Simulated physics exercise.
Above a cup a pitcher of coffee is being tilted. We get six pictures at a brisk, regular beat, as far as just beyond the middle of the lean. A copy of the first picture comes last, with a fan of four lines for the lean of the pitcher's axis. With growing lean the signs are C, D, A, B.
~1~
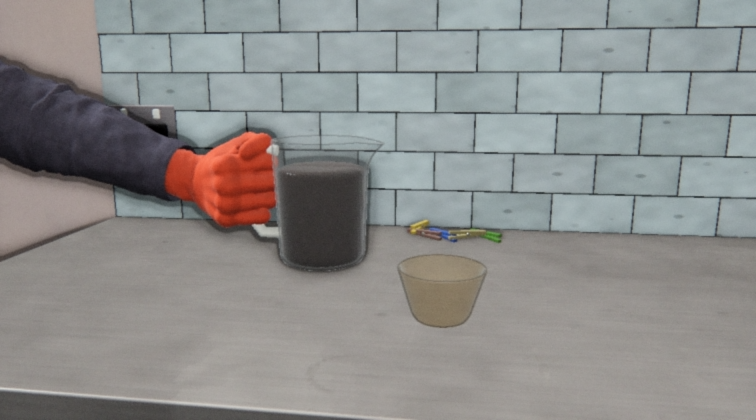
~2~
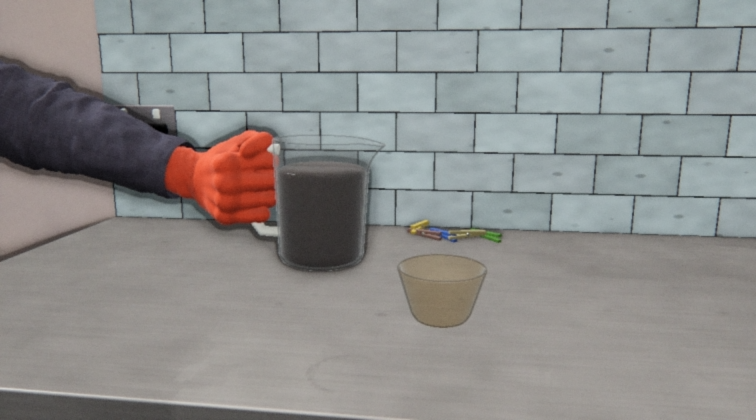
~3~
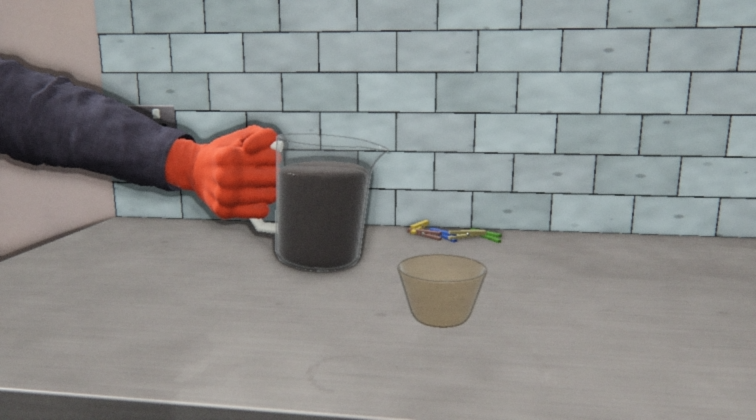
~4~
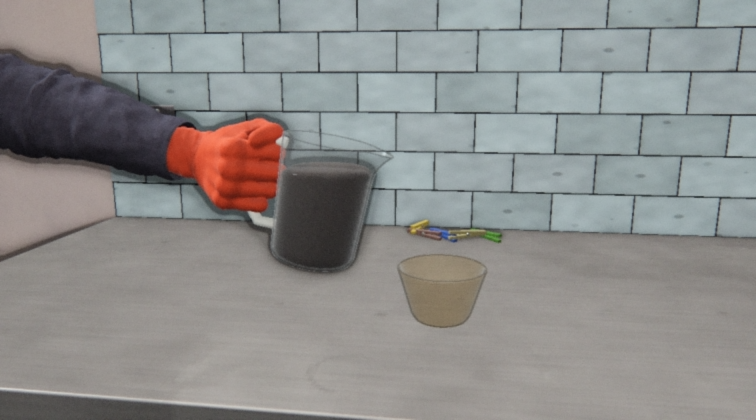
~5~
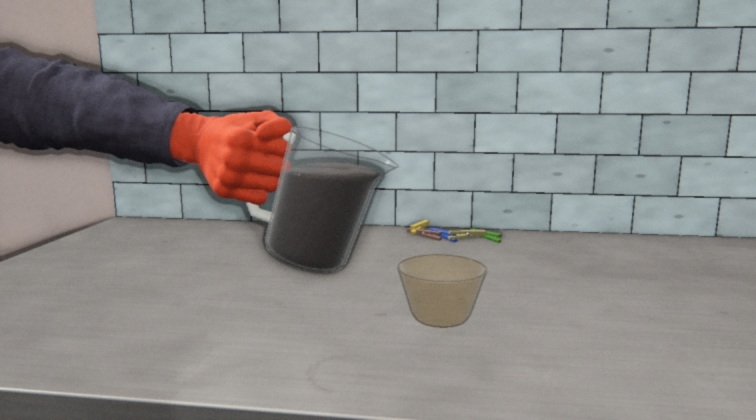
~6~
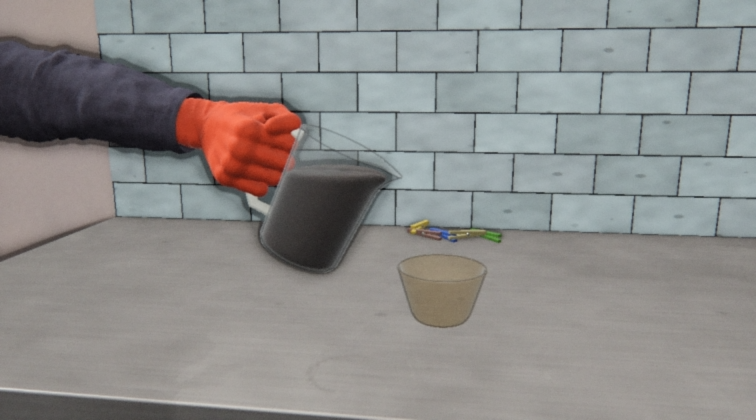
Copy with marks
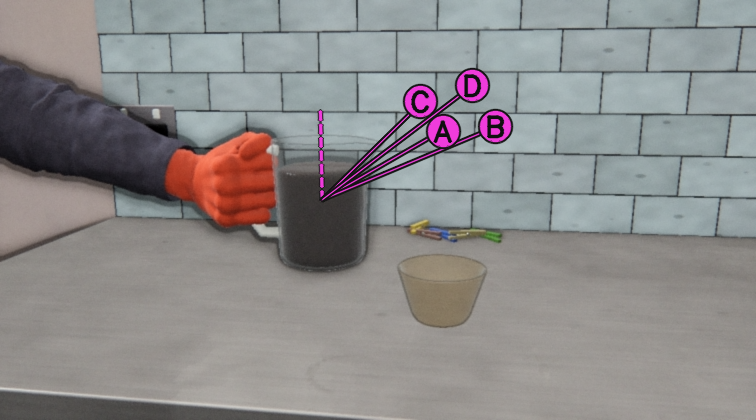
We see an orange-gloved hand holding a glass pitcher of dark liquid by its handle, behind and left of a small tan cup on a gray counter; the pitcher starts upright, then gradually tilts to the right.
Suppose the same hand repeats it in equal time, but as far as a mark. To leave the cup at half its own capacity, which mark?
It is D.
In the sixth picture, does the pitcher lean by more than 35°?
No.
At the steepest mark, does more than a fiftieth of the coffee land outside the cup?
Yes, it does.
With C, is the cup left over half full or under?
Under half.
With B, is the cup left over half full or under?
Over.
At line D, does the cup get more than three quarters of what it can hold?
No.
In magenta, A at (427, 139); B at (479, 133); C at (409, 114); D at (458, 96).
With A, the cup ends with about 67 % of what it can hold; 4 % of the coffee is spilt.
With B, the cup ends with about 72 % of what it can hold; 14 % of the coffee is spilt.
With C, the cup ends with about 28 % of what it can hold.
With D, the cup ends with about 46 % of what it can hold; 3 % of the coffee is spilt.
